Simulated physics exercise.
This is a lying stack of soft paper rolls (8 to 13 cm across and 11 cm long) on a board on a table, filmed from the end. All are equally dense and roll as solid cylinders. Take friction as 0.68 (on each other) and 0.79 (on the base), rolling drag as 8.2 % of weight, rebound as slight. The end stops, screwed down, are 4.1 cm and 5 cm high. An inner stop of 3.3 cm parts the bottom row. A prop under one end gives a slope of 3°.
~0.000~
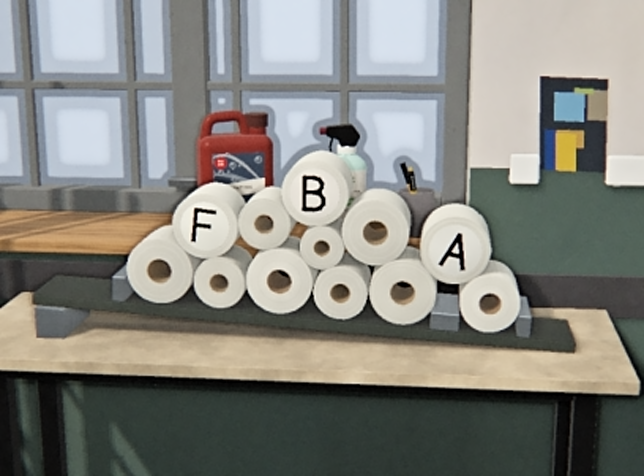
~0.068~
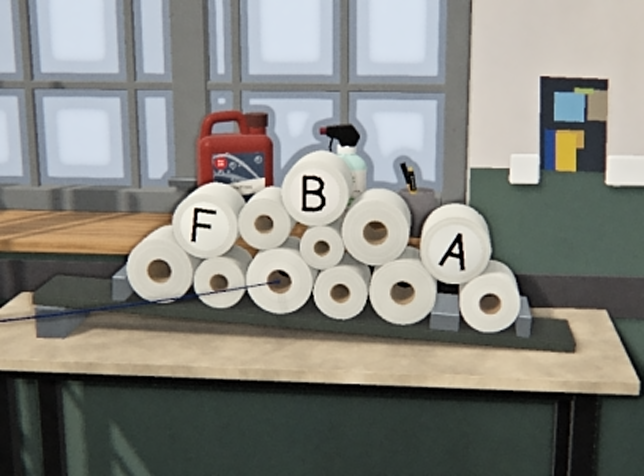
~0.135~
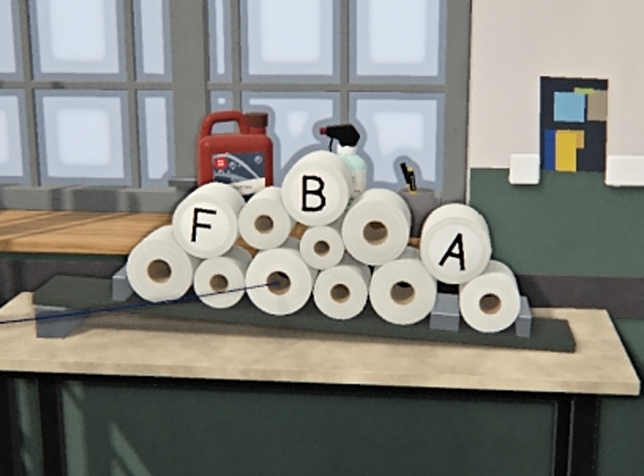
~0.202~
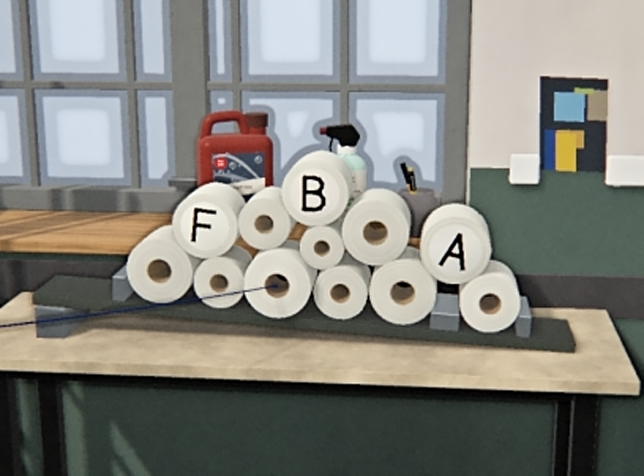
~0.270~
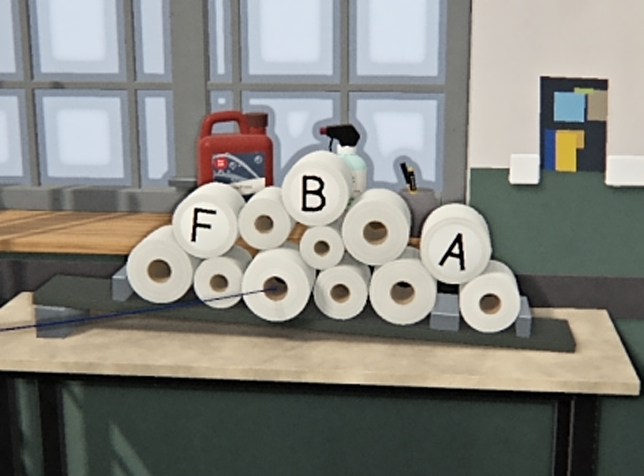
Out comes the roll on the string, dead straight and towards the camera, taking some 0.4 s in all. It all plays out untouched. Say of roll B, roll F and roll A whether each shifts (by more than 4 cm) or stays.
B shifts, F stays, A stays.
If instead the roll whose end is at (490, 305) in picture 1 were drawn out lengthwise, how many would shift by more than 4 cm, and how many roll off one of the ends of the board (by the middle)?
Then 1 and 0.
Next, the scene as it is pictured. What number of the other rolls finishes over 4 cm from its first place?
The count is 2.
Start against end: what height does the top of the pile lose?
Some 5 cm lower.
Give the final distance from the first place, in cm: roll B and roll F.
Roll B: 10, roll F: 0.
After 0.60 s, 1 now displaced over 4 cm; B 1.1 cm left; F in place; A in place.
After 0.69 s, 1 now displaced over 4 cm; B 3.4 cm left and 1.6 cm down; F in place; A in place.
After 0.79 s, 2 now displaced over 4 cm; B 6 cm left and 3 cm down; F in place; A in place.
After 0.90 s, 2 now displaced over 4 cm; B 8 cm left and 4.1 cm down; F in place; A in place.
At rest by 1.3 s, 2 moved over 4 cm; not one off the ends of the board; B 9 cm left and 5 cm down; F in place; A in place; top of the pile 30 cm high, from 35 cm.
